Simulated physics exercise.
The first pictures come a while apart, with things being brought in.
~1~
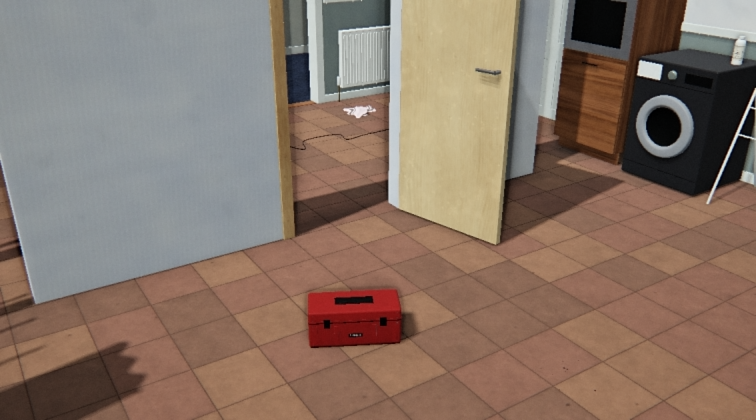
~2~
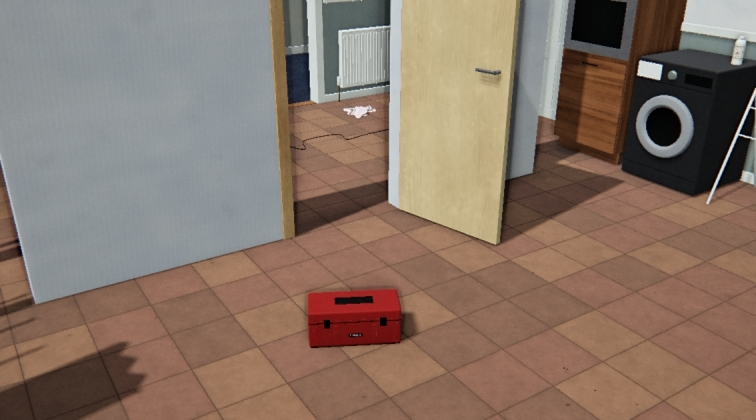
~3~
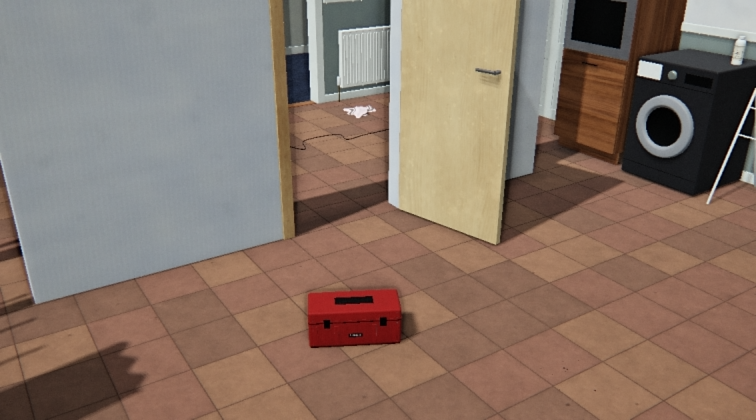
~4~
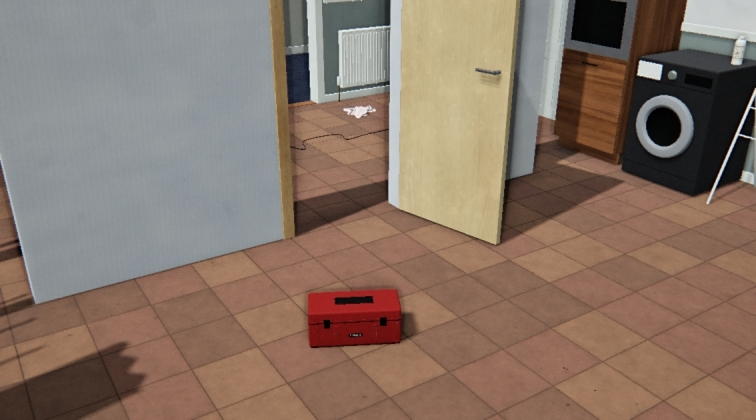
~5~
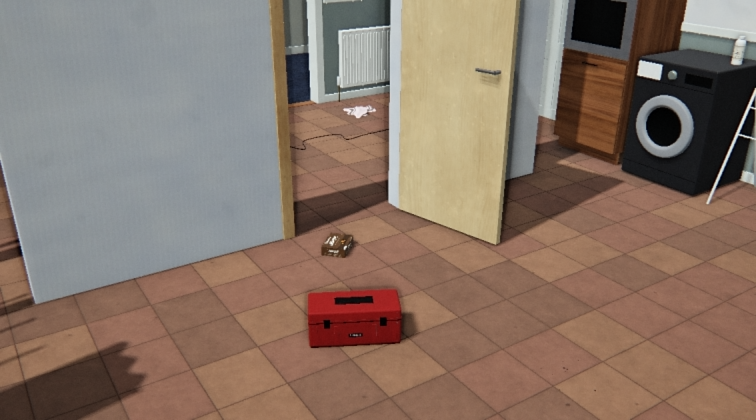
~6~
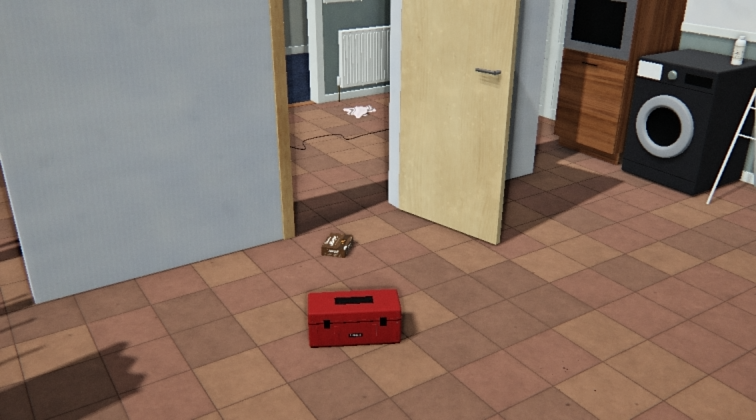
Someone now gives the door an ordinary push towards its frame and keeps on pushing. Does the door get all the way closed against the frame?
No.
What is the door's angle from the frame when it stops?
Roughly 10°.
Then, 0.90 s later than the last frame, door 56° open.
Then, 1.40 s later than the last frame, door 19° open; brown packet moved about its own width near (320, 238).
When it is over, door 10° open; moved from the start, brown packet; red toolbox as before. End places, in pixels of the last picture, brown packet near (308, 233).
